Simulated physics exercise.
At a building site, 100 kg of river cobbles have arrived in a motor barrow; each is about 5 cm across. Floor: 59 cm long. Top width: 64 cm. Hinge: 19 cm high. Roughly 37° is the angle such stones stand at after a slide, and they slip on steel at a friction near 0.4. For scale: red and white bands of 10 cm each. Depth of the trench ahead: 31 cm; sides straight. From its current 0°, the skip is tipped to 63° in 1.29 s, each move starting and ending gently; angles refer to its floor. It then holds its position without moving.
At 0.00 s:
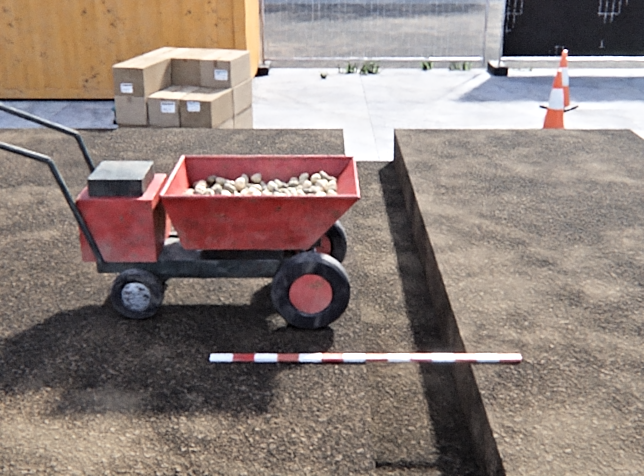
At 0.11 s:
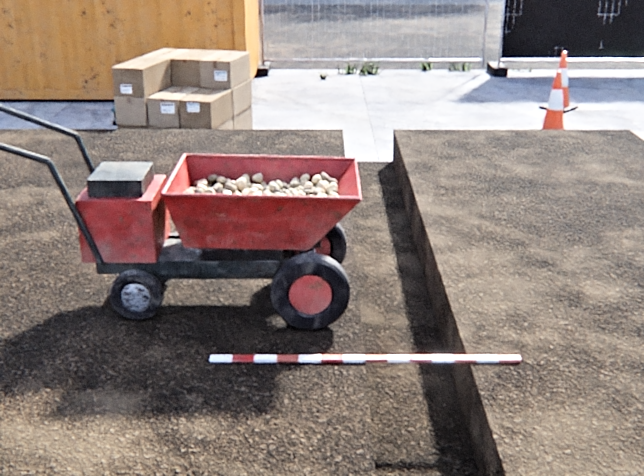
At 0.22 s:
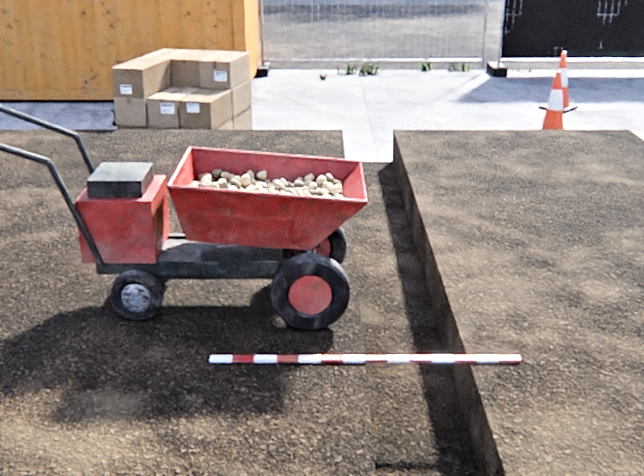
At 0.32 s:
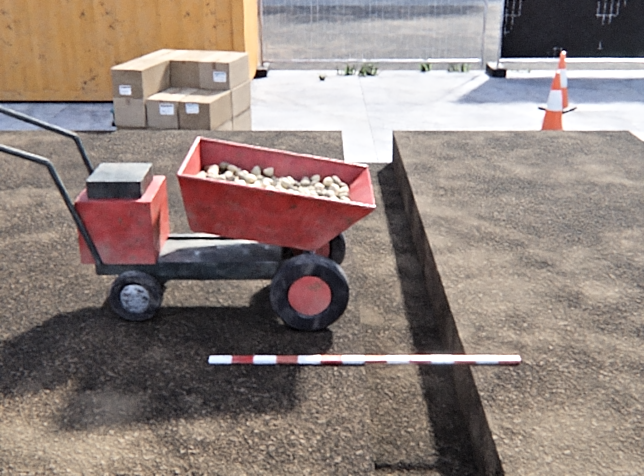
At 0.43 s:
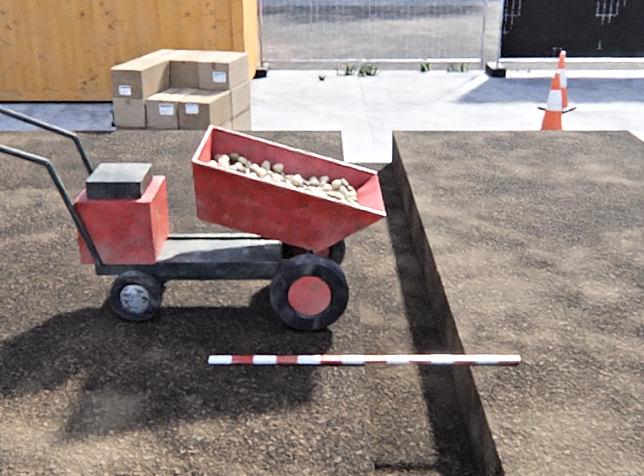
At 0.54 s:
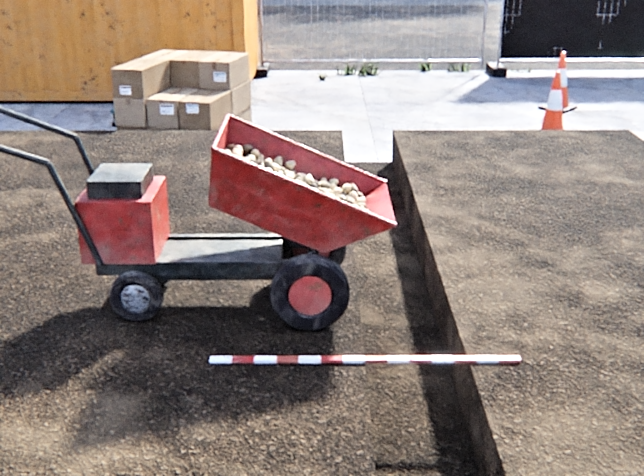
A small red dumper with a dark chassis and handlebars stands on brown ground at a building site, seen from its side and slightly above. Its red skip holds pale stones beside a narrow trench, with a red-and-white rod in front and cardboard boxes and an orange-and-white cone behind. The skip tilts gradually rightward, its left end rising, while the wheels and camera stay still.
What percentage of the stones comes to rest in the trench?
About 70 per cent.
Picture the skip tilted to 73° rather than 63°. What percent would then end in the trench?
Trench share: Approx. 65%.
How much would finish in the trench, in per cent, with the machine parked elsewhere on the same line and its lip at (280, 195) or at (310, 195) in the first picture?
From the first place around 100 per cent, from the other around 100.
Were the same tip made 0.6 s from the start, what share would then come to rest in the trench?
In that case some 50 per cent.
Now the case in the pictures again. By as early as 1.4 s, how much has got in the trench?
At that moment: Approx. 15 %.
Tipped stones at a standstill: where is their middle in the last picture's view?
Centre estimate: Around (434, 336).
After 1.0 s the floor is at 53°; 100 % in the skip; the foremost stones are at (399, 245).
After 1.4 s the floor is at 63°; 80 % in the skip, 14 % in the trench, 6 % past the trench; the foremost stones are at (470, 298).
After 1.7 s the floor is at 63°; 46 % in the skip, 26 % in the trench, 28 % past the trench; the foremost stones are at (544, 307).
After 3.7 s the floor is at 63°; 0 % in the skip, 70 % in the trench, 30 % past the trench; the foremost stones are at (594, 306).
